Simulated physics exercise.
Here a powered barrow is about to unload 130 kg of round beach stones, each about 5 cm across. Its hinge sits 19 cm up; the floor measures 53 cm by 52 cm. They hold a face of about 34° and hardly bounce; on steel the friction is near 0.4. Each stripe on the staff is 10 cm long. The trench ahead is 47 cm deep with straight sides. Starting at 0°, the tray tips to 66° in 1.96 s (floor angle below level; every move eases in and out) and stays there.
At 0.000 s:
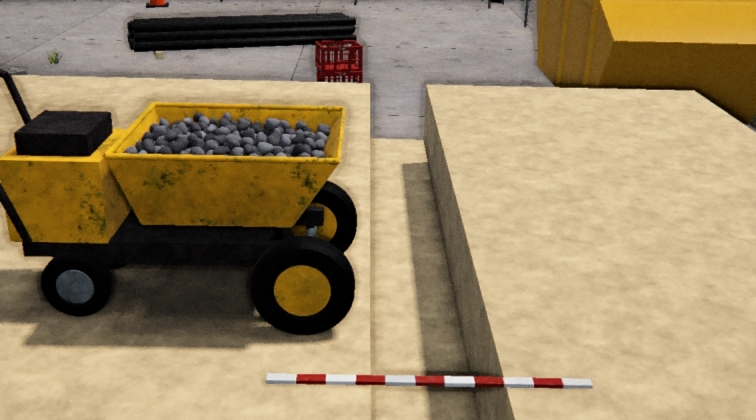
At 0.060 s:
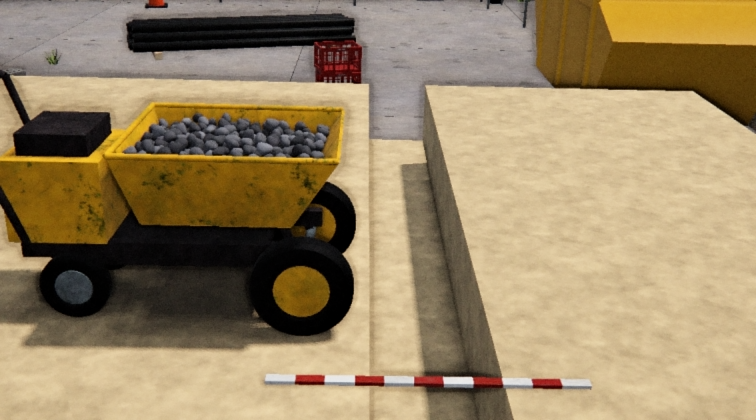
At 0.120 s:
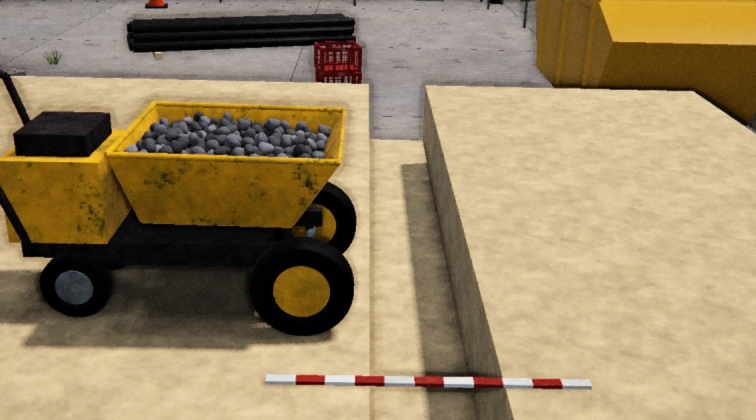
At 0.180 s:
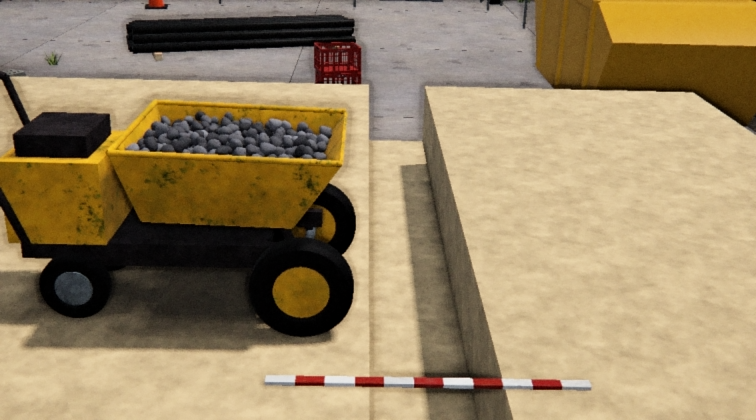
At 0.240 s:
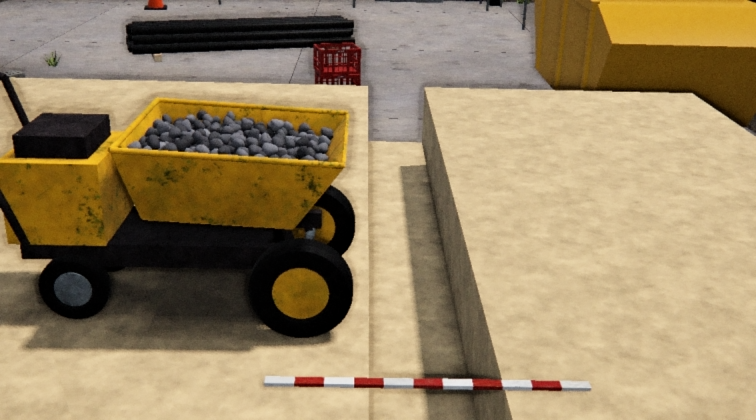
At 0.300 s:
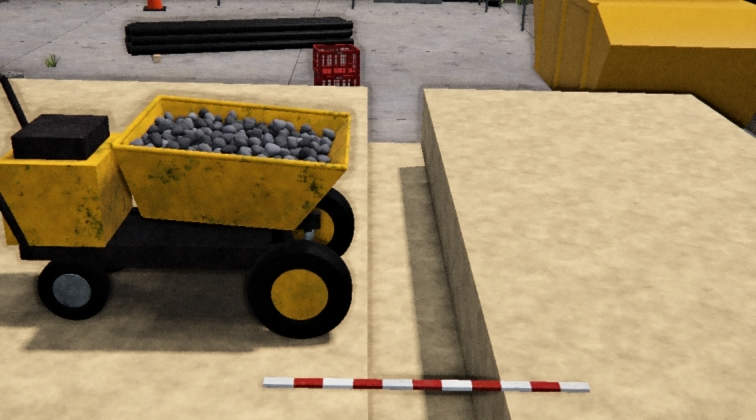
A yellow barrow's tray of grey stones tilts slightly toward the trench on the right.
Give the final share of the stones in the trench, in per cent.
Close to 68 in a hundred.
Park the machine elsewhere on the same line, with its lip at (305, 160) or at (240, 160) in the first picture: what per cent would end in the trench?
About 90 and 95 per cent.
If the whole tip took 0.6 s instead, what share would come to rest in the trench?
In that case some 45 per cent.
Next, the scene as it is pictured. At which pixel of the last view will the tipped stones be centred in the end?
Near (454, 377).
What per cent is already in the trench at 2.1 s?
Some 25 per cent.
After 1.5 s the floor is at 56°; 98 % in the tray, 2 % in the trench; the foremost stones are at (457, 241).
After 2.1 s the floor is at 66°; 50 % in the tray, 27 % in the trench, 23 % past the trench; the foremost stones are at (598, 297).
After 2.4 s the floor is at 66°; 32 % in the tray, 39 % in the trench, 30 % past the trench; the foremost stones are at (674, 306).
After 4.4 s the floor is at 66°; 3 % in the tray, 68 % in the trench, 30 % past the trench; the foremost stones are at (694, 299).
